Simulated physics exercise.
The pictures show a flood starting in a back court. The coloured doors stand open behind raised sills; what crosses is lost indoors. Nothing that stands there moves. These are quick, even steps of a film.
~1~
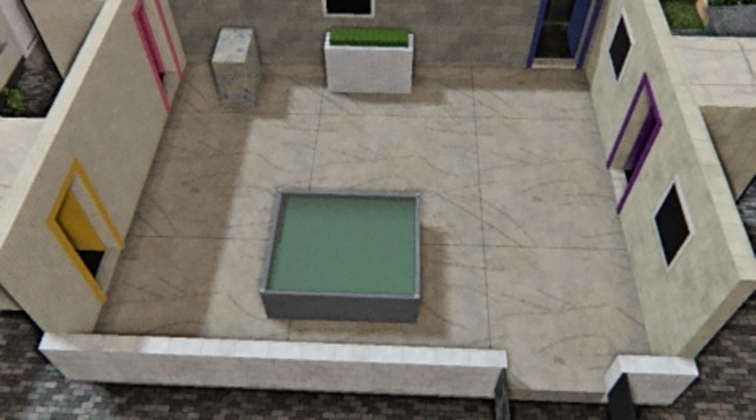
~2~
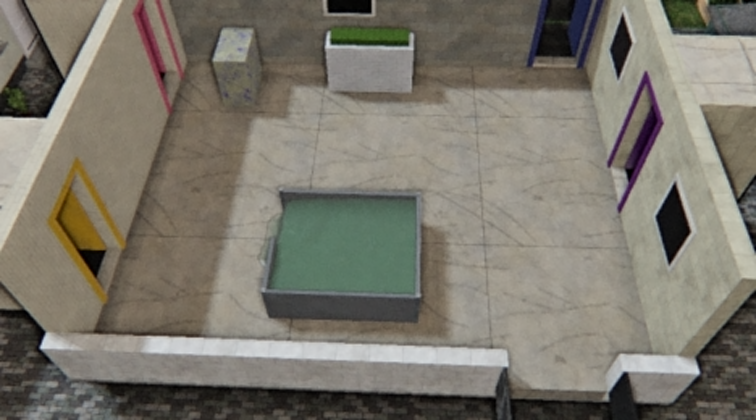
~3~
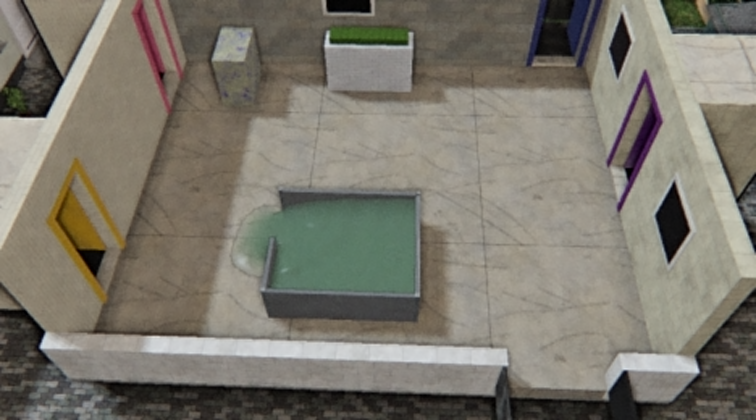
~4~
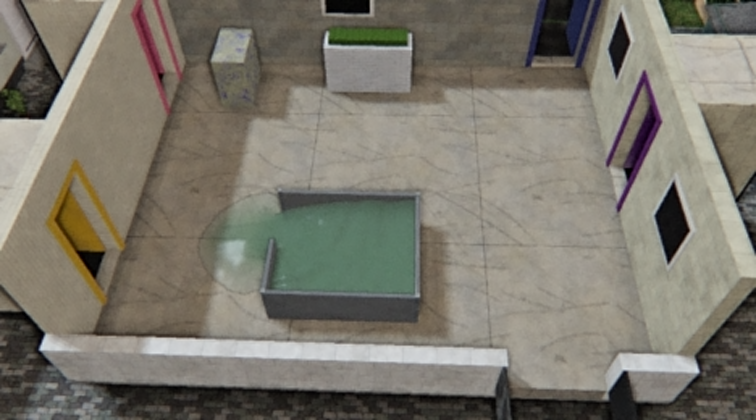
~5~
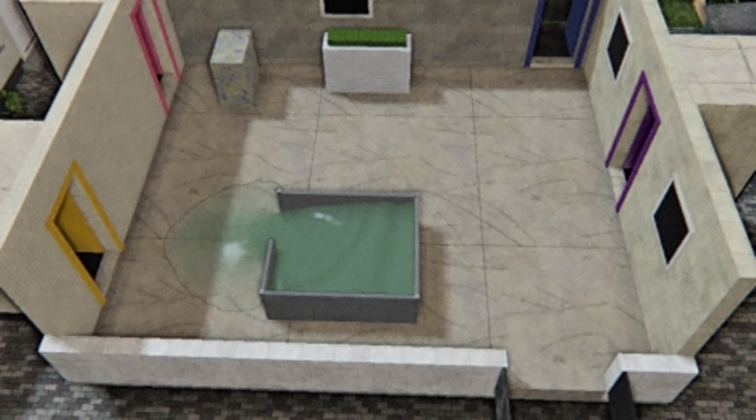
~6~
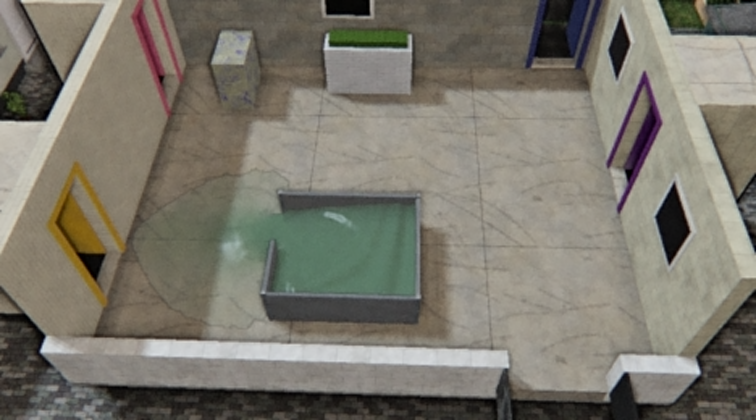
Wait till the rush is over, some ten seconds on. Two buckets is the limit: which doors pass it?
One by one: The blue door holds within the limit; the purple door holds within the limit; the pink door holds within the limit; the yellow door floods.
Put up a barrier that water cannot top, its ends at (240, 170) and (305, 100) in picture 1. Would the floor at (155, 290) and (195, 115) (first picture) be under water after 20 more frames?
One after the other: Under water, awash.
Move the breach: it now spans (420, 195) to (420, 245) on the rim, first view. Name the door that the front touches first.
The one in purple.
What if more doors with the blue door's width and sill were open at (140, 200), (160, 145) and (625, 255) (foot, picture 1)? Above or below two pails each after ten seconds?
One after the other: Is over, is over, keeps below it.
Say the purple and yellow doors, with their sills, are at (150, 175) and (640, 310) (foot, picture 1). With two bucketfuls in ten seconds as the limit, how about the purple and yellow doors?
In short: Purple takes more; yellow keeps below it.
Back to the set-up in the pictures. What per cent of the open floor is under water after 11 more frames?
About 25 per cent.
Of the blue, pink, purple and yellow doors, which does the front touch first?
The one in yellow.
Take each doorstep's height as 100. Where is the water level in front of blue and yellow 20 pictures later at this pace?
In turn 0 and 430 per cent.
A moment on, water covers 20 % of the floor; the blue door not reached, the purple door not reached, the pink door not reached, the yellow door over two buckets in.
Next, water covers 25 % of the floor; the blue door not reached, the purple door not reached, the pink door wet at the sill, nothing in, the yellow door far over two buckets in.
Then, water covers 30 % of the floor; the blue door not reached, the purple door not reached, the pink door wet at the sill, nothing in, the yellow door far over two buckets in.
Later, water covers 45 % of the floor; the blue door not reached, the purple door not reached, the pink door wet at the sill, nothing in, the yellow door far over two buckets in.
In the end, water covers 75 % of the floor; the blue door wet at the sill, nothing in, the purple door not reached, the pink door wet at the sill, nothing in, the yellow door far over two buckets in.
